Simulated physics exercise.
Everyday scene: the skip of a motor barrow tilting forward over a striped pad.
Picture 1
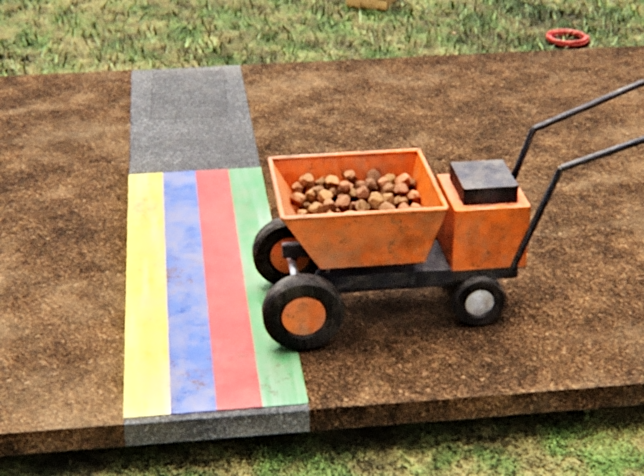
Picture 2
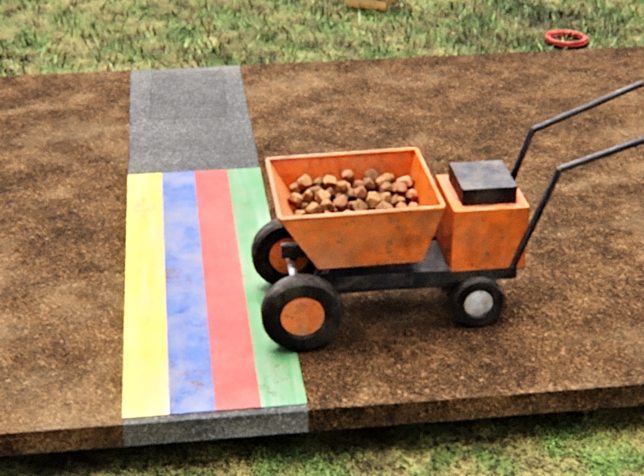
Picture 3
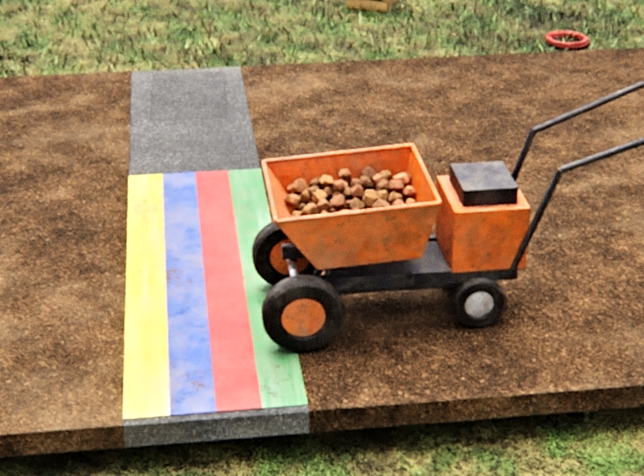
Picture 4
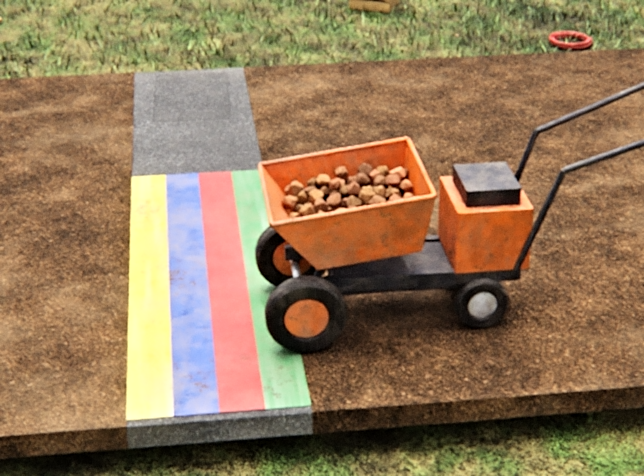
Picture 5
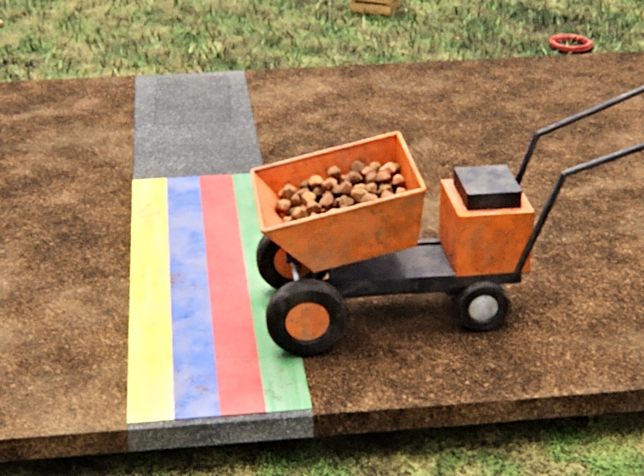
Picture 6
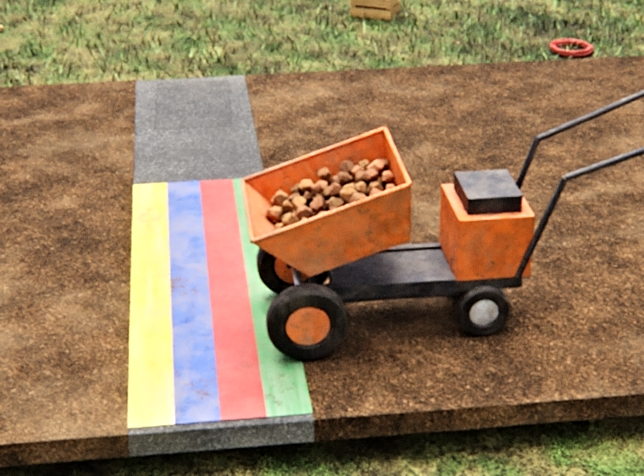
The clip shows an orange motor barrow with a skip full of brown clods at the edge of a yellow, blue, red and green striped pad, as the skip gradually tilts forward to the left while the wheels barely move.
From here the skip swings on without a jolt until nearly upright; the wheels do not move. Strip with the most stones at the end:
Yellow strip.
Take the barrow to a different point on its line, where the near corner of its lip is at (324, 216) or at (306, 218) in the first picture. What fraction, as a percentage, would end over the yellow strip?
About 20 per cent for the first spot and about 30 per cent for the second.
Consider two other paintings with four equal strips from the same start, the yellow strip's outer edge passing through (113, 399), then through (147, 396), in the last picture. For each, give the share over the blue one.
The first painting gives around 40 per cent, the second around 20 per cent.
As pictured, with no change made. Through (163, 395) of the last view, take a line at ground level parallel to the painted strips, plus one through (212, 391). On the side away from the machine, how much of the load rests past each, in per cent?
That's 60 in a hundred for the first and 90 in a hundred for the second.
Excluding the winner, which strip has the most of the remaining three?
Second place goes to that blue strip.
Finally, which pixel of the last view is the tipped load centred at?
Roughly at pixel (156, 329).
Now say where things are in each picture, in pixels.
The first frame shows lip of the skip near (283, 219), level; top of the load near (362, 194), clay clods; green strip near (280, 372); red strip near (236, 375); blue strip near (192, 379); yellow strip near (147, 382).
The second frame shows lip of the skip near (280, 220), level; top of the load near (360, 193).
The third frame shows lip of the skip near (276, 222), tipped barely; top of the load near (369, 196).
The fourth frame shows lip of the skip near (272, 225), tipped a little; top of the load near (379, 192).
The fifth frame shows lip of the skip near (263, 232), tipped a little; top of the load near (371, 189).
The sixth frame shows lip of the skip near (253, 242), tipped clearly; top of the load near (363, 193); green strip near (284, 382); red strip near (240, 385); blue strip near (196, 389); yellow strip near (151, 392).
Shortly afterwards, skip tipped steeply; the whole lot in the skip.
Next, skip tipped right over; all but a few in the skip; only a few over the blue strip; a little over the yellow strip; only a few falling.
Some moments later, skip tipped right over; near a third in the skip; a little over the blue strip; near a third over the yellow strip; near a quarter off the paint.
In the end, skip tipped right over; only a few in the skip; none at all over the green strip; only a few over the red strip; near a quarter over the blue strip; near a third over the yellow strip; near a quarter off the paint.
